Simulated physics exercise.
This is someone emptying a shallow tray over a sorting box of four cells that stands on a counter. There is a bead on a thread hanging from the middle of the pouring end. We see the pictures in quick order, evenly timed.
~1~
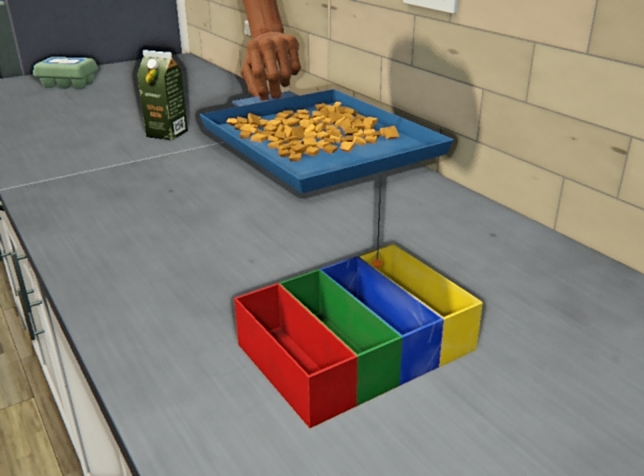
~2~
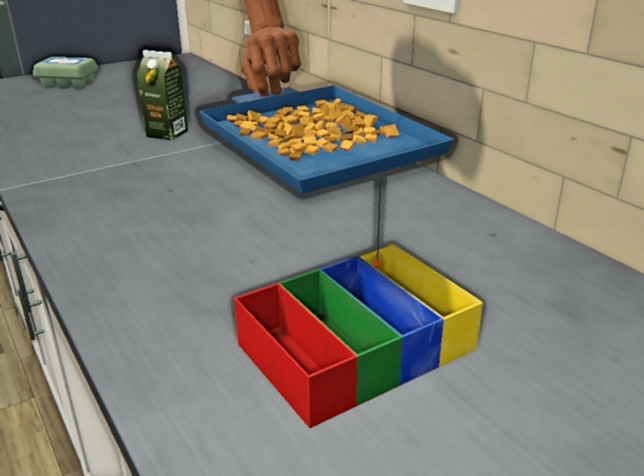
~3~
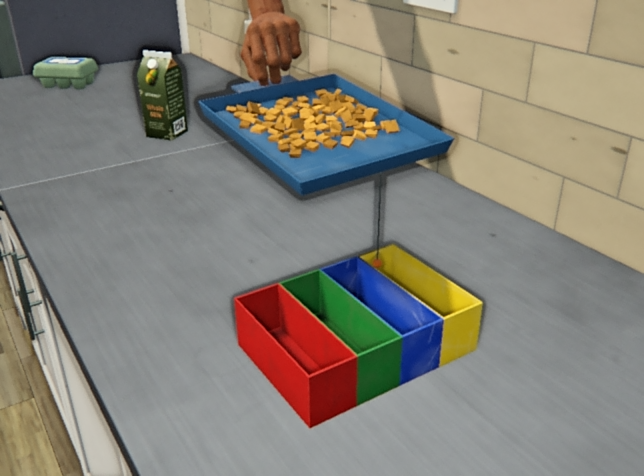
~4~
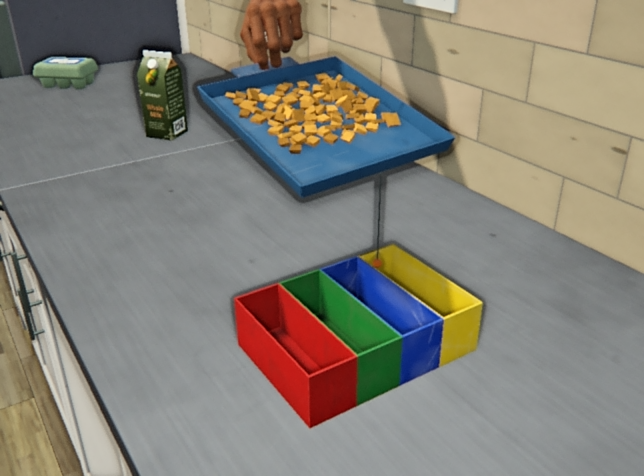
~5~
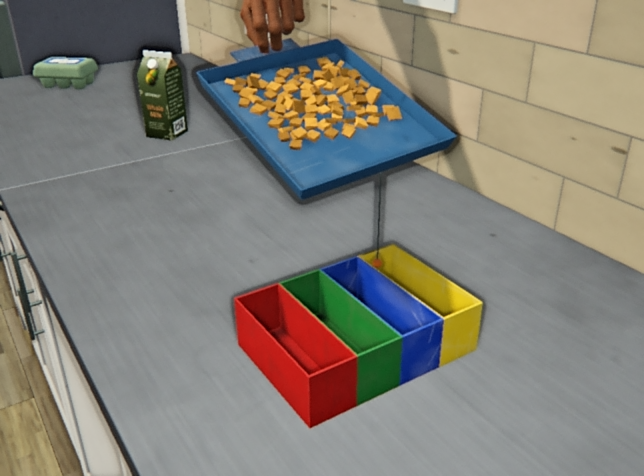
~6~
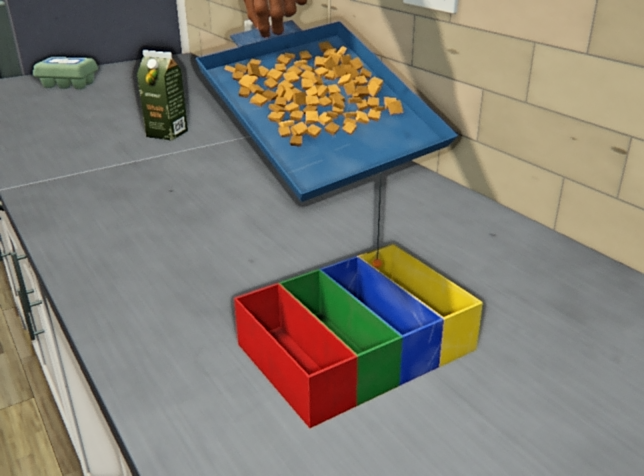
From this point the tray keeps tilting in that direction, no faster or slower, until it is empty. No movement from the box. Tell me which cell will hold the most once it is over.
The green cell will hold the most.
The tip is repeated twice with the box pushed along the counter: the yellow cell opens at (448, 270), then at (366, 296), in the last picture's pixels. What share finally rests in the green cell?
You'd get near 30 per cent and afterwards near 10 per cent.
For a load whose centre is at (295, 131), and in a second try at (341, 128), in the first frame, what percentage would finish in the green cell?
Respectively 50 and 50 in a hundred.
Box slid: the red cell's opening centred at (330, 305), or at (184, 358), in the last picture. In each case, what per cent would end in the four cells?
About 80% and about 60%.
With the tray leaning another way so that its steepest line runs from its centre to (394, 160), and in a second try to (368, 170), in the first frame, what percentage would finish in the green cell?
In order, some 0 % and some 20 %.
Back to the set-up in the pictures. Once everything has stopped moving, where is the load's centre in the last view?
I'd put the middle somewhere around (350, 355).
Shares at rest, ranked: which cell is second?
Ranked second: Blue.
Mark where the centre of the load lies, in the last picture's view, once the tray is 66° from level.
Look about (350, 164) in the last picture.
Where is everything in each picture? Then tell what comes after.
In the first picture, corners of the pouring end at (302, 177) and (448, 139), level; middle of the load at (318, 129), cereal squares; bead on its thread at (377, 263); red cell at (333, 387); green cell at (379, 366); blue cell at (421, 347); yellow cell at (461, 330).
In the second picture, corners of the pouring end at (302, 177) and (448, 139), level; middle of the load at (318, 127).
In the third picture, corners of the pouring end at (302, 179) and (448, 138), tipped barely, lowest at the left corner; middle of the load at (318, 120).
In the fourth picture, corners of the pouring end at (303, 183) and (449, 136), tipped a little, lowest at the left corner; middle of the load at (318, 110).
In the fifth picture, corners of the pouring end at (303, 186) and (451, 135), tipped clearly, lowest at the left corner; middle of the load at (319, 99).
In the sixth picture, corners of the pouring end at (303, 189) and (452, 134), tipped clearly, lowest at the left corner; middle of the load at (320, 89); red cell at (333, 387); green cell at (379, 366); blue cell at (421, 347); yellow cell at (461, 330).
Soon, tray tipped steeply; nearly all on the tray; a small part falling or outside the box.
A while on, tray tipped past a quarter turn; about a quarter on the tray; about a third in the green cell; a small part in the blue cell; a small part in the red cell; a stray few in the yellow cell; a small part falling or outside the box.
Towards the end, tray tipped past a quarter turn; about half in the green cell; about a quarter in the blue cell; a small part in the red cell; a small part in the yellow cell; a stray few falling or outside the box.
Finally, tray tipped past a quarter turn; about half in the green cell; about a quarter in the blue cell; a small part in the red cell; a small part in the yellow cell; a stray few outside the box.
